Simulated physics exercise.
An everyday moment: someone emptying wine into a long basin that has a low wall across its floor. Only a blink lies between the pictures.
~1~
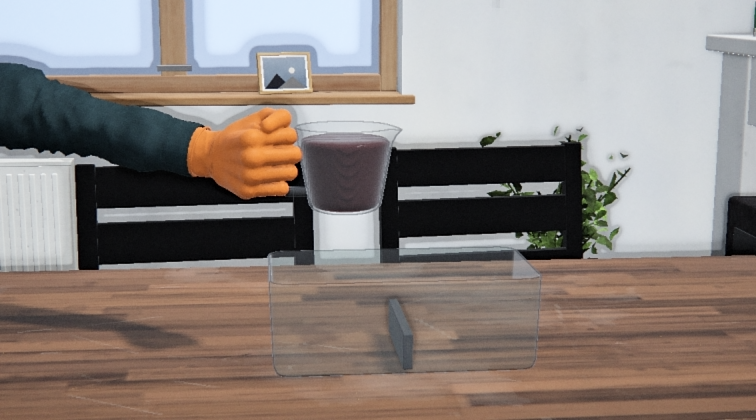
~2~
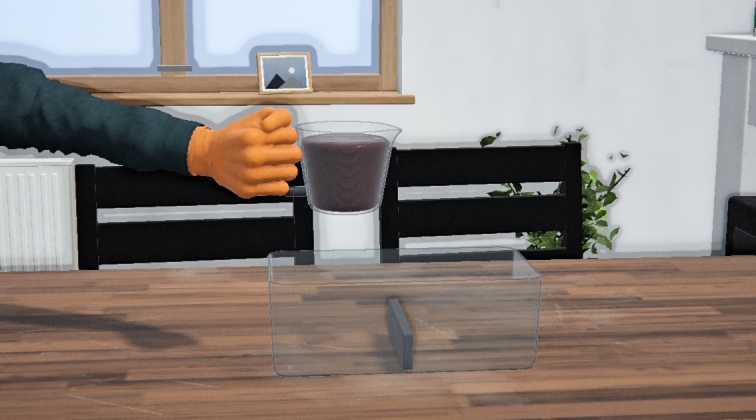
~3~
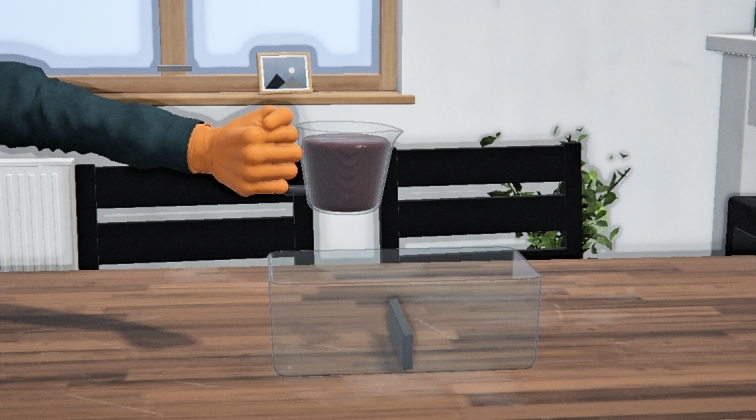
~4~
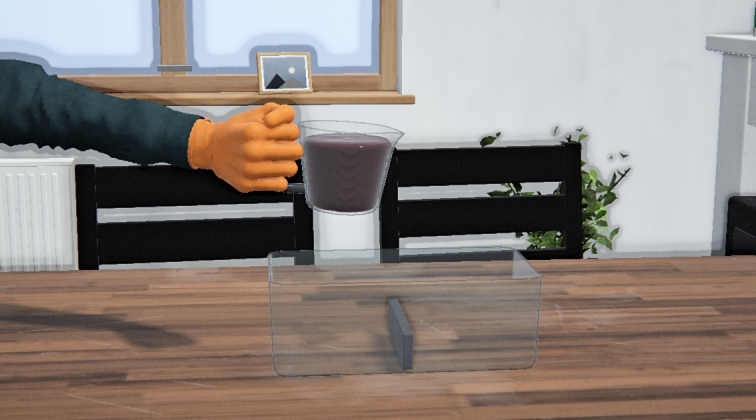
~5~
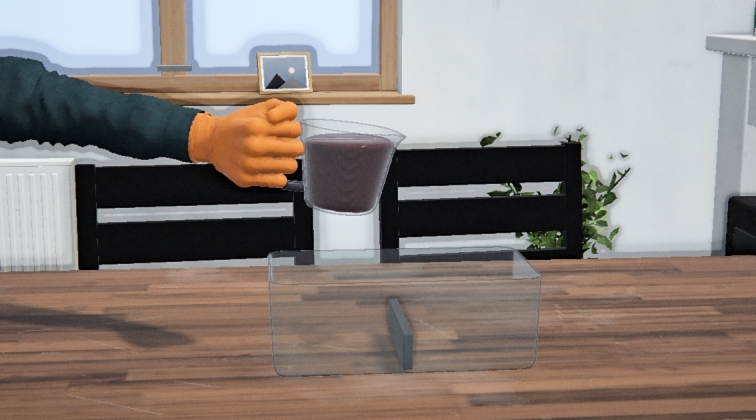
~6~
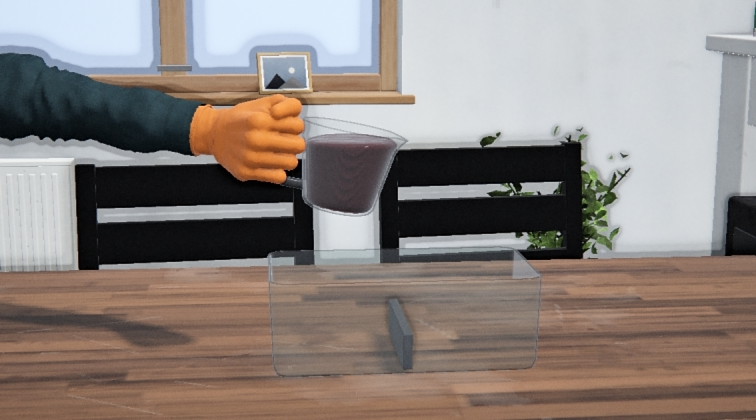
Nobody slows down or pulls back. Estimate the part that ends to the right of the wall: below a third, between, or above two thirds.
The share right of the wall is more than two thirds.
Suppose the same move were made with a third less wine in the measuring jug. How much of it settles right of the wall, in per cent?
Some 95 per cent.
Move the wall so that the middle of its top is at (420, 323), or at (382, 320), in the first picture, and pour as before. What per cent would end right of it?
Roughly 85 per cent, and 95 per cent.
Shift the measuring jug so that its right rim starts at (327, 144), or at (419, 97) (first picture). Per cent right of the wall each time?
In turn 5 and 95 in a hundred.
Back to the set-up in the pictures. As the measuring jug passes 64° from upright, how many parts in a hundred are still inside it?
Some 65 per cent.
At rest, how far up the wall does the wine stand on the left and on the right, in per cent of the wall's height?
The left part 0 per cent, the right part 50.
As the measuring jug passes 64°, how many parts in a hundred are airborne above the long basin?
It comes to 20 per cent or so.
A moment on, the measuring jug is tipped part way and 67 per cent is still to pour, 0 is left of the wall and 12 right of it.
Next, the measuring jug is tipped right over and 11 per cent is still to pour, 2 is left of the wall and 79 right of it.
Then the measuring jug is tipped right over and 0 per cent is still to pour, 4 is left of the wall and 95 right of it.
Later the measuring jug is tipped right over and 0 per cent is still to pour, 4 is left of the wall and 95 right of it.
Finally, 4 per cent lies left of the wall, 96 right of it and 1 outside.
